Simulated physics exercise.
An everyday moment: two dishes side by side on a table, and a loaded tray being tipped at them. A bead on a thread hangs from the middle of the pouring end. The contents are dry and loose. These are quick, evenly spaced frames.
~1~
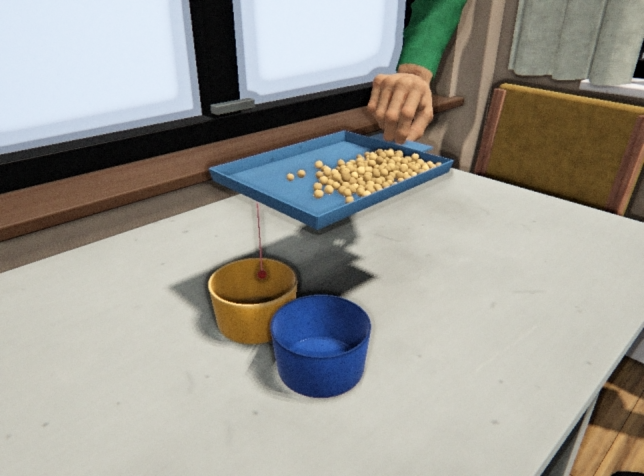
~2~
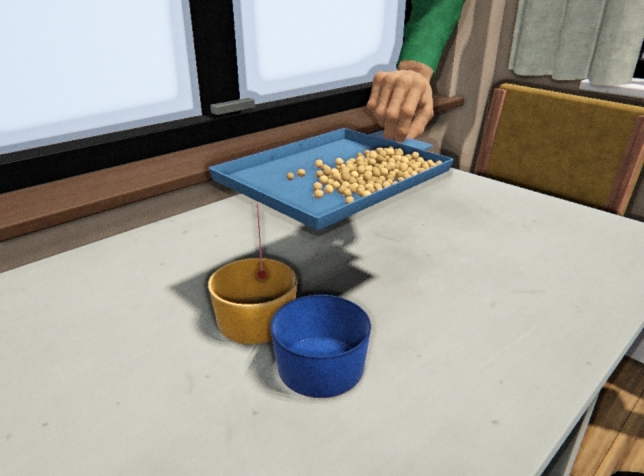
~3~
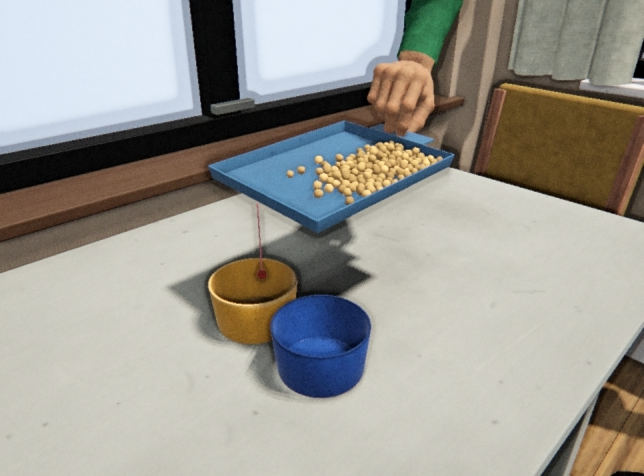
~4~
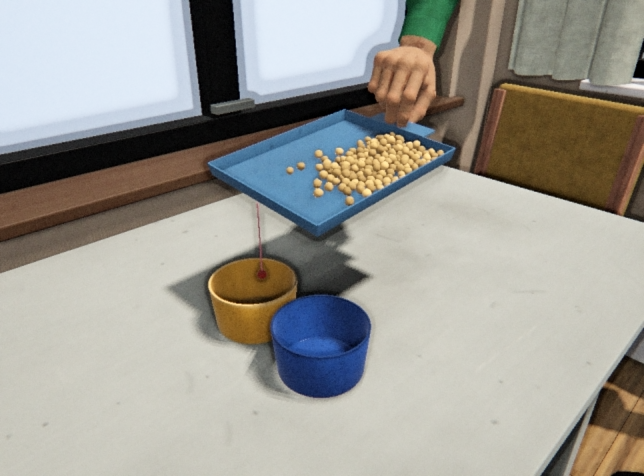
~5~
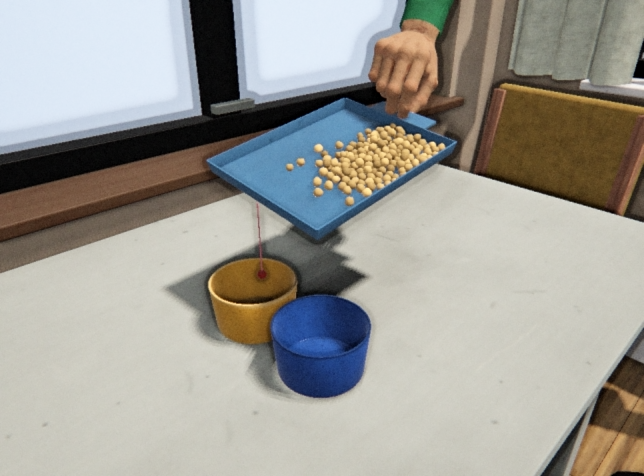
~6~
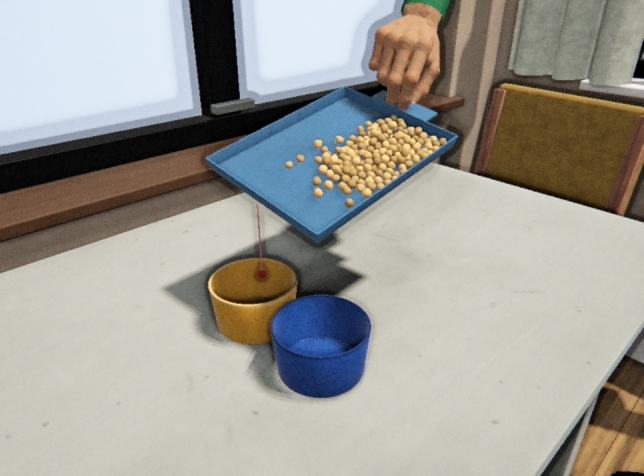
A blue tray loaded with dried chickpeas, heaped toward its right side, is held by a hand in a green sleeve above a pale table by a window, seen from above at an angle. Below it sit a mustard-yellow dish on the left and a blue dish on the right, with a reddish bead hanging on a thread. The hand lifts the tray's far side, slowly tilting it with its near corner lowest, while the chickpeas barely shift and the camera stays still.
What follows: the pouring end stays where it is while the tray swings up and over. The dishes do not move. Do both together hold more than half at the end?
Caught overall: More than half.
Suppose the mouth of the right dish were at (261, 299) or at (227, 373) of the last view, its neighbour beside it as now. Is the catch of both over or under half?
At the first place less than half, at the second under half.
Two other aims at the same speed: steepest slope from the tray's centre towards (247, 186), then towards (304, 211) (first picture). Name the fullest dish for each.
First the left dish, then the right-hand dish.
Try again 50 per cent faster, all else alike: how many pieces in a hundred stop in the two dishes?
Some 80 per cent.
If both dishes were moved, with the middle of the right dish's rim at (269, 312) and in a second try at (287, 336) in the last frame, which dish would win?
First the right dish, then the dish on the right.
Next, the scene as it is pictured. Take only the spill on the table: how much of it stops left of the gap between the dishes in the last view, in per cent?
About 30 per cent.
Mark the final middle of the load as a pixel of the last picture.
Near (318, 361).
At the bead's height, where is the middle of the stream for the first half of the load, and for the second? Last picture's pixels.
The first part at (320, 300); the rest at (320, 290).
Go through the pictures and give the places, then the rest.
Corners of the pouring end (212, 168) and (317, 215), level; middle of the load (375, 173), dried chickpeas; left dish (219, 315); right dish (284, 365); bead on its thread (262, 274), in the first frame.
Corners of the pouring end (212, 168) and (317, 216), level; middle of the load (375, 172), in the second frame.
Corners of the pouring end (212, 166) and (317, 219), tipped barely, lowest at the right corner; middle of the load (375, 168), in the third frame.
Corners of the pouring end (211, 163) and (317, 223), tipped a little, lowest at the right corner; middle of the load (376, 164), in the fourth frame.
Corners of the pouring end (210, 160) and (317, 227), tipped a little, lowest at the right corner; middle of the load (376, 159), in the fifth frame.
Corners of the pouring end (209, 158) and (317, 231), tipped clearly, lowest at the right corner; middle of the load (376, 154); left dish (219, 315); right dish (284, 365), in the sixth frame.
Just after the last frame, tray tipped steeply; the larger part on the tray; about a tenth in the right dish; about a tenth in the air.
A moment on, tray tipped right over; the larger part on the tray; about a tenth in the right dish; just a few outside both; just a few in the air.
Further on, tray tipped past a quarter turn; the larger part in the right dish; just a few in the left dish; roughly a quarter outside both.
When it is over, tray tipped past a quarter turn; the larger part in the right dish; just a few in the left dish; roughly a quarter outside both.
